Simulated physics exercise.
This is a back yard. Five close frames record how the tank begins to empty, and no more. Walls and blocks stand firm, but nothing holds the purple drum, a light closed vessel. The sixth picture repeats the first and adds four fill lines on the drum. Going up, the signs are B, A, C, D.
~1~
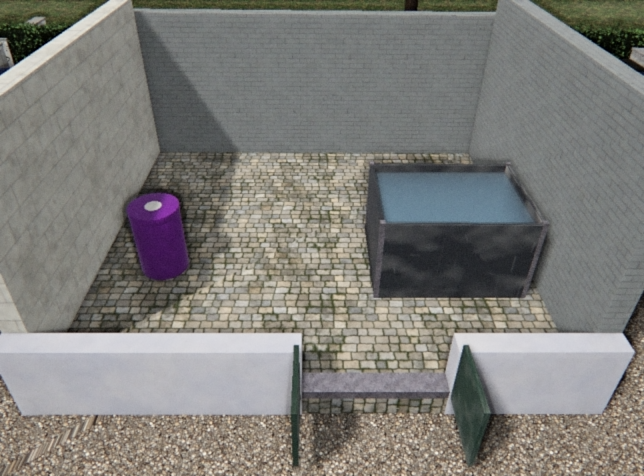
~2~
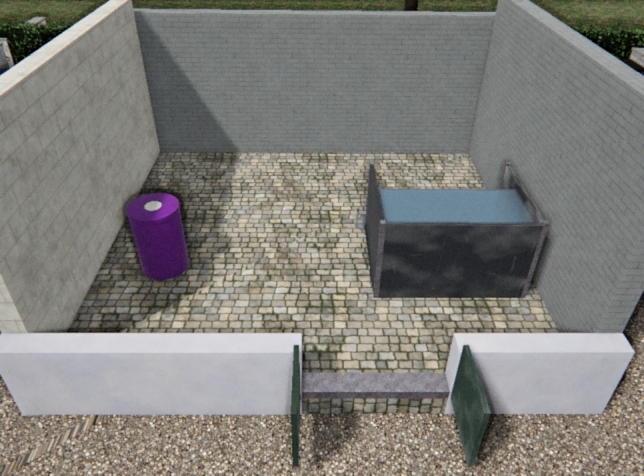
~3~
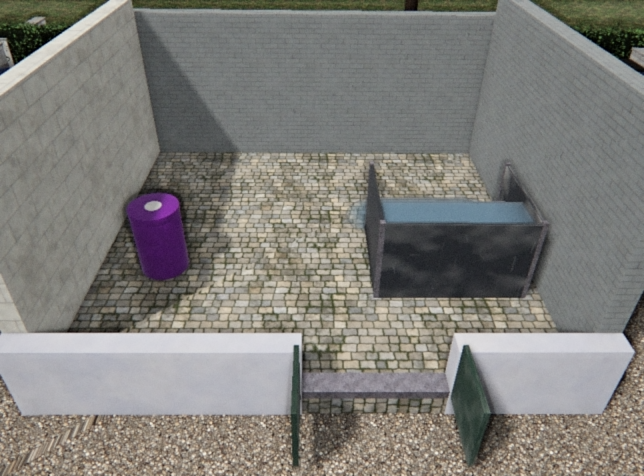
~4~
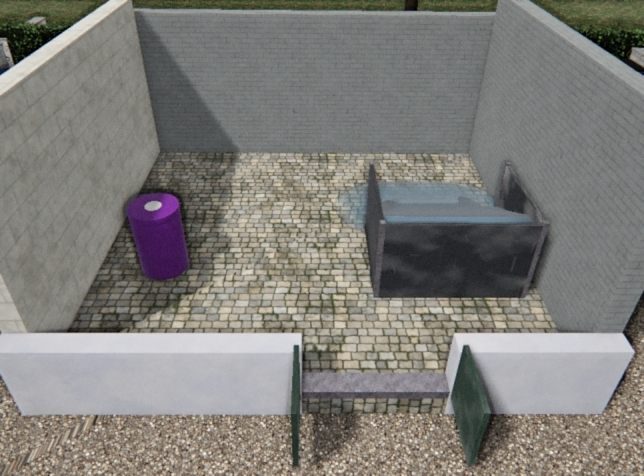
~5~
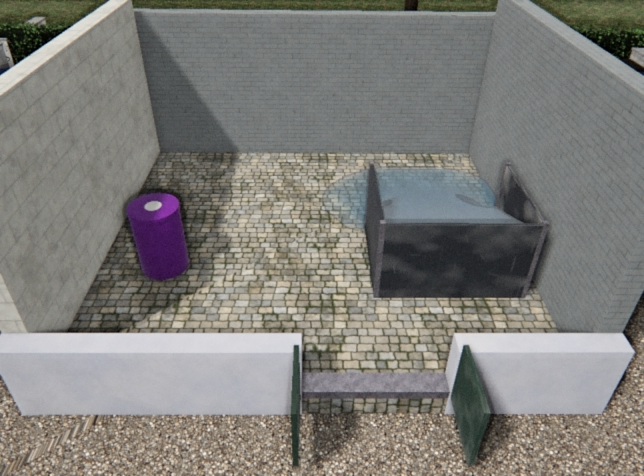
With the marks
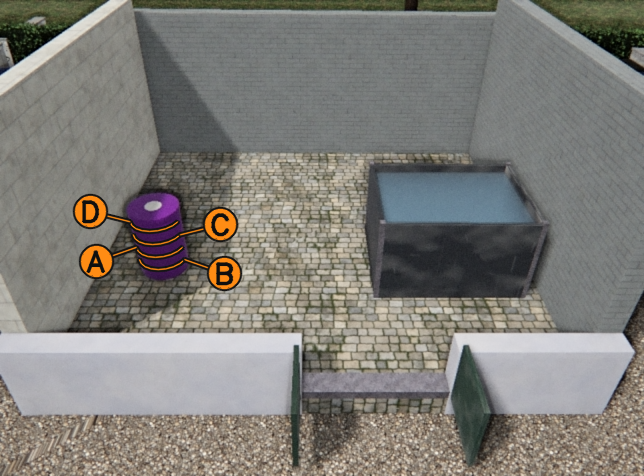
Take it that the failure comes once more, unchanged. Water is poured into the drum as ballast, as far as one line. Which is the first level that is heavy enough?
A will do.
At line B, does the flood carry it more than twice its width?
No.
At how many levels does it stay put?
Three.
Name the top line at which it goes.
Line B.
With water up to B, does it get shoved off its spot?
Yes, it does.
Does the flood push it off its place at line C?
No, that is safe.
On the marked copy, A at (155, 257); B at (158, 269); C at (152, 244); D at (149, 231); from the bottom up B, A, C, D.
If A is chosen, it does not move.
If B is chosen, it is pushed about its own width away.
If C is chosen, it does not move.
If D is chosen, it does not move.
